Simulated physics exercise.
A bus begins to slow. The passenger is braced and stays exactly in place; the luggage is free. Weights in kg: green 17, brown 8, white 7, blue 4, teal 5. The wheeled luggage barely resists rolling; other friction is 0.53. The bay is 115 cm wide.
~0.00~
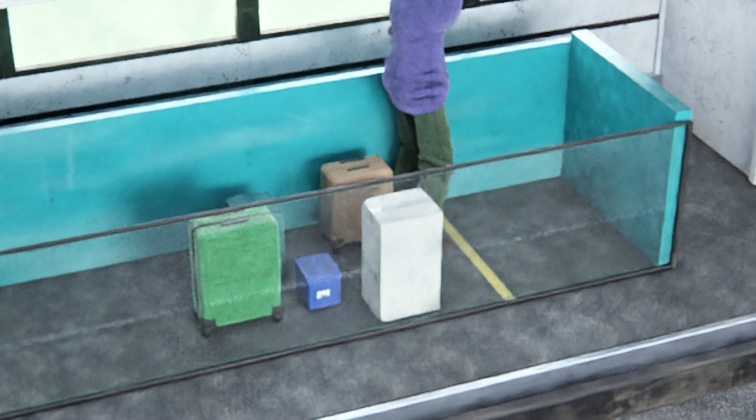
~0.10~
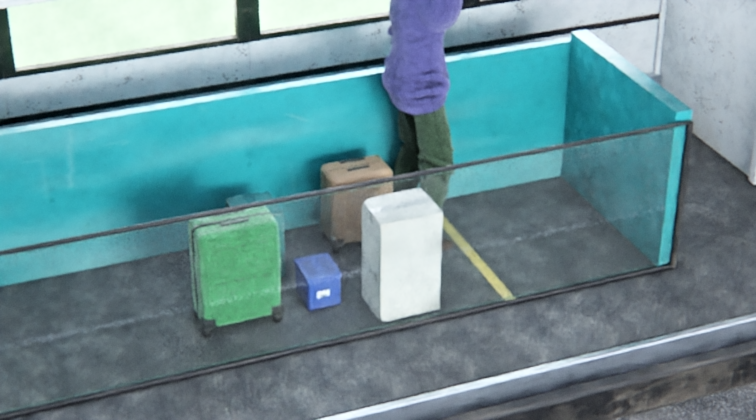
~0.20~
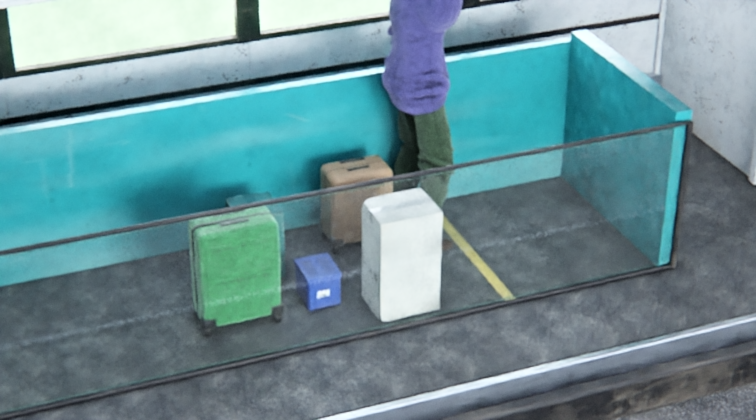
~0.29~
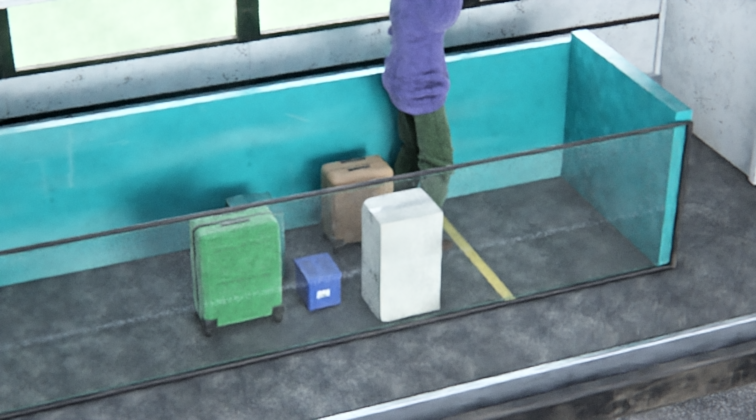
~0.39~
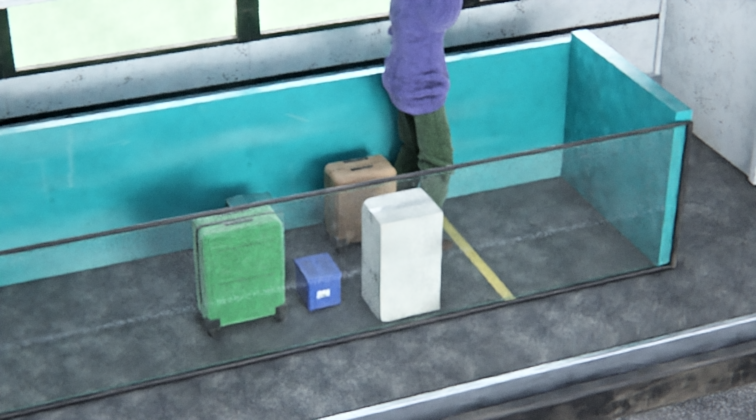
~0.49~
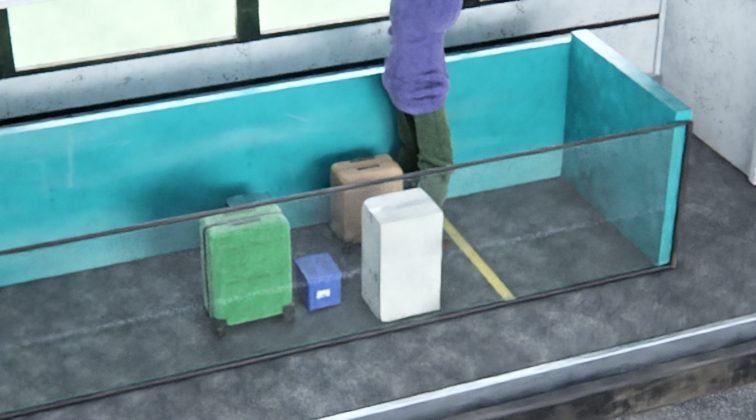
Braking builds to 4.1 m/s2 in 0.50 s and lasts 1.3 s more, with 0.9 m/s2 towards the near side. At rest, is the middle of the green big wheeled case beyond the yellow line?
Here the green big wheeled case ends beyond the yellow line.
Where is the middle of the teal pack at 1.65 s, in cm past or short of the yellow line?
Some 115 cm short of it.
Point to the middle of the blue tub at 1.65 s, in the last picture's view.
At about (472, 253).
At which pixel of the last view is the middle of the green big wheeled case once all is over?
Near (562, 229).
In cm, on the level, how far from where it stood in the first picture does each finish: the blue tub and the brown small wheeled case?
About: Blue tub 100, brown small wheeled case 25.
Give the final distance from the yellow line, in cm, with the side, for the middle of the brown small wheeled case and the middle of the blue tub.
Brown small wheeled case 30 short, blue tub 0 past.
After 0.75 s the green big wheeled case is 115 cm short of the yellow line, tilted 0°, near (288, 267) in the last picture's view; the white tall bag 56 cm short of the yellow line, tilted 0°.
After 1.15 s the green big wheeled case is 68 cm short of the yellow line, tilted 0°, near (382, 260) in the last picture's view.
After 1.65 s the green big wheeled case is 24 cm past the yellow line, tilted 0°, near (542, 231) in the last picture's view; the white tall bag 66 cm past the yellow line, tilted 0°.
Final state at 2.5 s, green big wheeled case crosses the yellow line; brown small wheeled case stops short of the yellow line; white tall bag crosses the yellow line; teal pack stops short of the yellow line.
